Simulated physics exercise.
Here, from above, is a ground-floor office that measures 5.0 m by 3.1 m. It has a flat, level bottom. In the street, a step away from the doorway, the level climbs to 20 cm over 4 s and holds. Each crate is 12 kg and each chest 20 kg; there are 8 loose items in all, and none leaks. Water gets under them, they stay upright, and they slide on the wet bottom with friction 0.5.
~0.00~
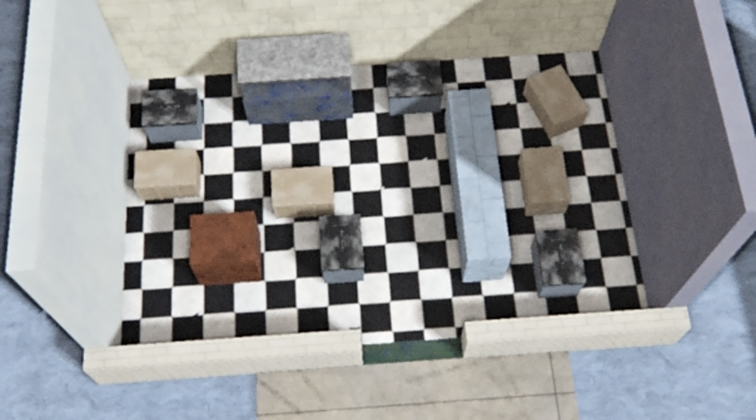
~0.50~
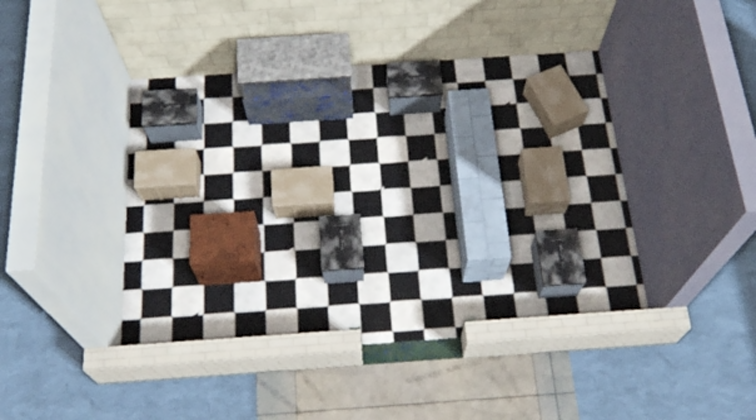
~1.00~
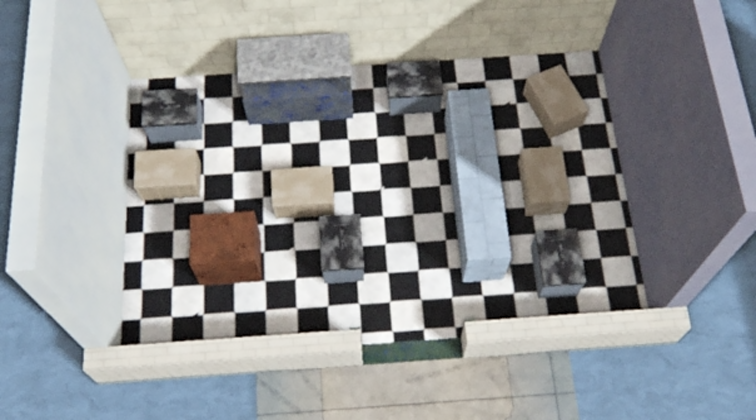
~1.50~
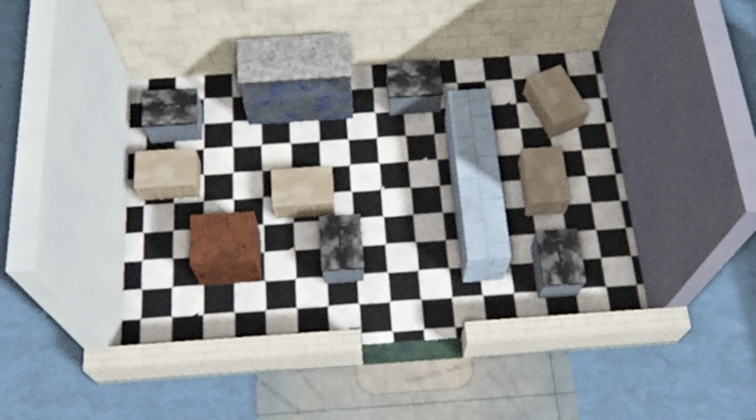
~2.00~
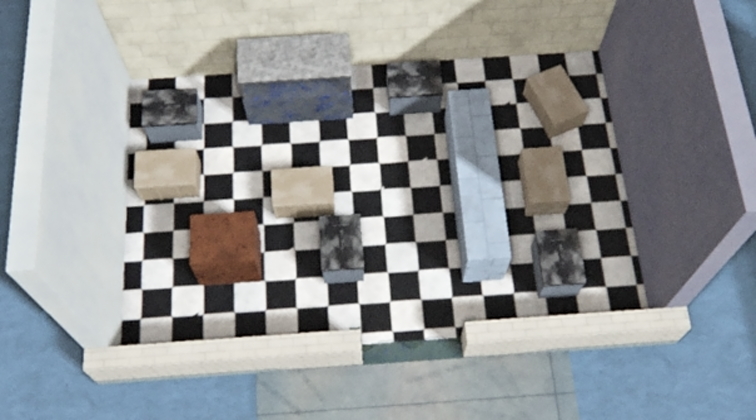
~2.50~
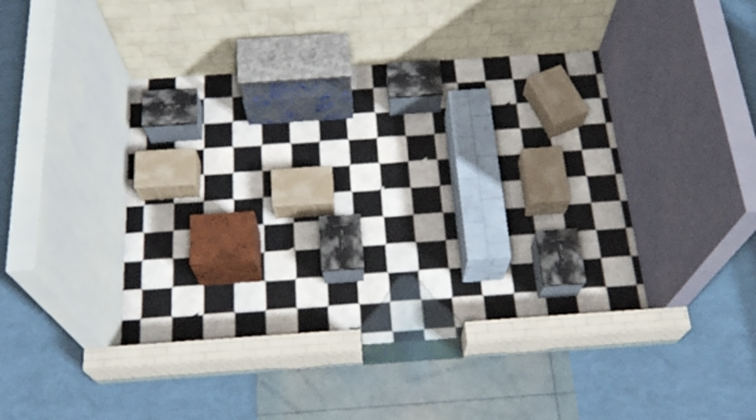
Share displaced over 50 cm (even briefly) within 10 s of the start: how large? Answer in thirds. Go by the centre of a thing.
Under a third.
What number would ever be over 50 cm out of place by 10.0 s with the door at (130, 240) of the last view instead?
Then 1 of them would.
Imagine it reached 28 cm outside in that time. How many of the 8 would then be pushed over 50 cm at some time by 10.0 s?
The count would be 5.
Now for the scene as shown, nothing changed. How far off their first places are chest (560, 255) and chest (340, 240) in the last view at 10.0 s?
0 cm and 0 cm respectively.
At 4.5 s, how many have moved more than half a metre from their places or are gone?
By my reckoning, 0.
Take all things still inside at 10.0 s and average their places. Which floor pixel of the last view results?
Averaged position, last view: Near pixel (411, 190).
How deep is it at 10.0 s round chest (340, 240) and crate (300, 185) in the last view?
Some 6 cm at the first, some 4 cm at the second.
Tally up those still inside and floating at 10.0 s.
At that instant the tally stands at 4.
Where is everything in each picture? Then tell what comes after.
A crate at (302, 186), on the bottom; a chest at (341, 241) rests on the ground; water covers 0.0 m2; 0 of 8 have shifted, in the first frame.
A crate at (302, 186), on the bottom; a chest at (341, 241) rests on the ground; 0.0 m2 under water; 0 of 8 have shifted, in the second frame.
A crate at (302, 186) rests on the ground; a chest at (341, 241) rests on the ground; 0.0 m2 under water; 0 of 8 have shifted, in the third frame.
A crate at (302, 186) rests on the ground; a chest at (341, 241) rests on the ground; 0.0 m2 under water; 0 of 8 have shifted, in the fourth frame.
A crate at (302, 186) rests on the ground; a chest at (341, 241), on the bottom; water covers 0.0 m2; 0 of 8 have shifted, in the fifth frame.
A crate at (302, 186), on the bottom; a chest at (341, 241), on the bottom; 0.4 m2 under water; 0 of 8 have shifted, in the sixth frame.
After 3.5 s 0 of 8 are over 50 cm from their spots; 0 afloat.
After 4.5 s 0 of 8 are over 50 cm from their spots; 0 afloat.
After 7.0 s 0 of 8 are over 50 cm from their spots; 0 afloat.
After 10.0 s 2 of 8 are over 50 cm from their spots, and 2 have been at some point; 4 afloat.
